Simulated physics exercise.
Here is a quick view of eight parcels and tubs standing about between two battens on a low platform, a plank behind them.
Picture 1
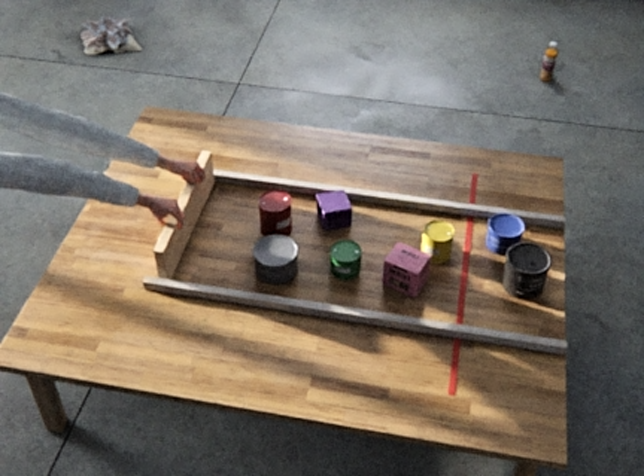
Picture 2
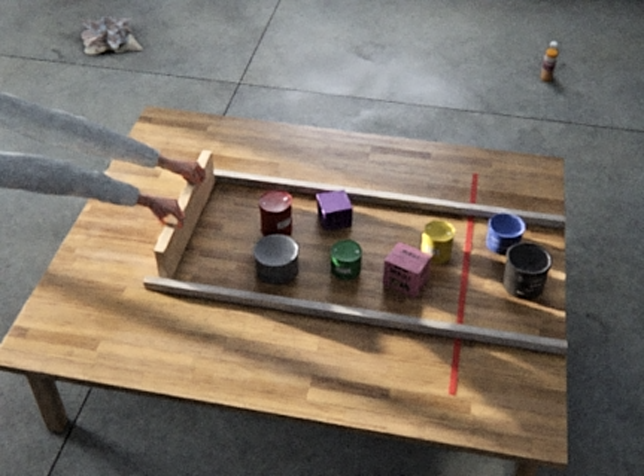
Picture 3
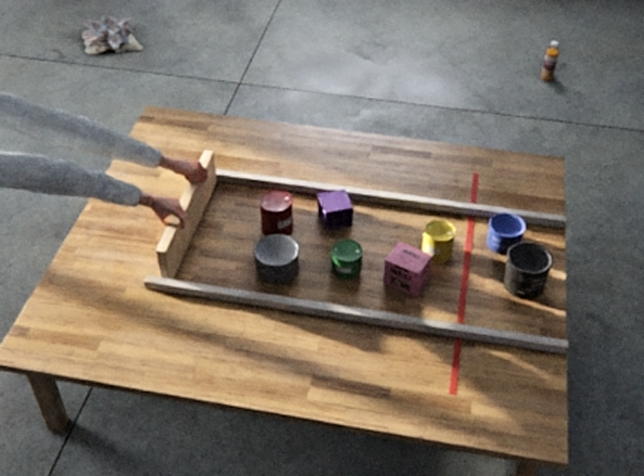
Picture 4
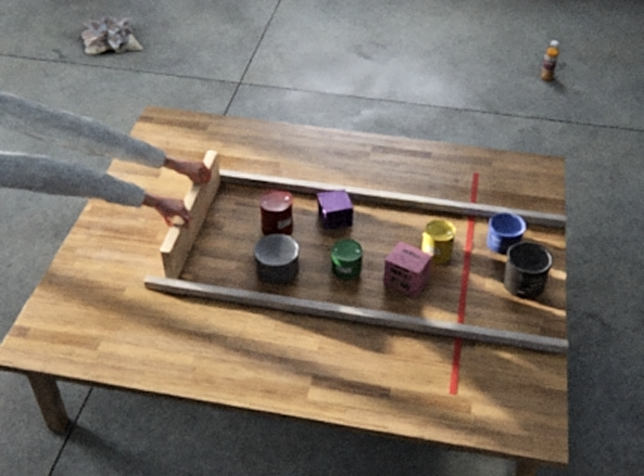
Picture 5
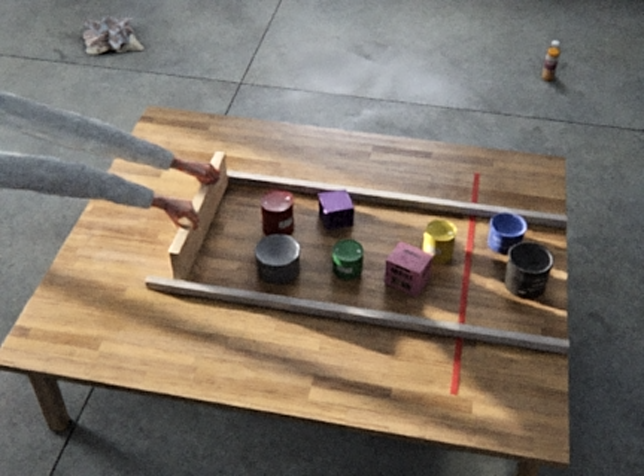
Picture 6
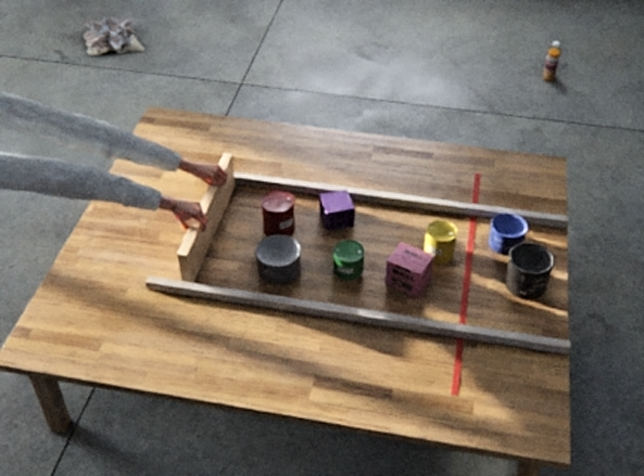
Two hands held a wooden plank upright at the left of a tabletop and slid it slightly right between two rails, toward eight colorful tubs and boxes, which stayed where they were.
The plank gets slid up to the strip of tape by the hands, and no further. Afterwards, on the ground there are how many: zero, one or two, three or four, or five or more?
Well, the ones that get knocked off number not even one.
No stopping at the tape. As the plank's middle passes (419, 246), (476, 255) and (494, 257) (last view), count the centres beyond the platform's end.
Respectively, 0, 0 and 1.
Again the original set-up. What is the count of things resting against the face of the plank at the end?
The count is 4.
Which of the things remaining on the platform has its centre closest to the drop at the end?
The black pail.
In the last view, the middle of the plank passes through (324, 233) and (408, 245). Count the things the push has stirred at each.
Tally: First 4; then 6.
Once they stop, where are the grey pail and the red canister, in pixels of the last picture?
The first near (489, 303), the second near (488, 240).
Soon after, none off yet; black pail at rest near (529, 271); blue pail at rest near (507, 234); yellow canister at rest near (440, 242).
Then, none off yet; black pail at rest near (529, 271); blue pail at rest near (507, 234); yellow canister moved about its own width near (469, 240).
At rest, the number that fall off is zero.
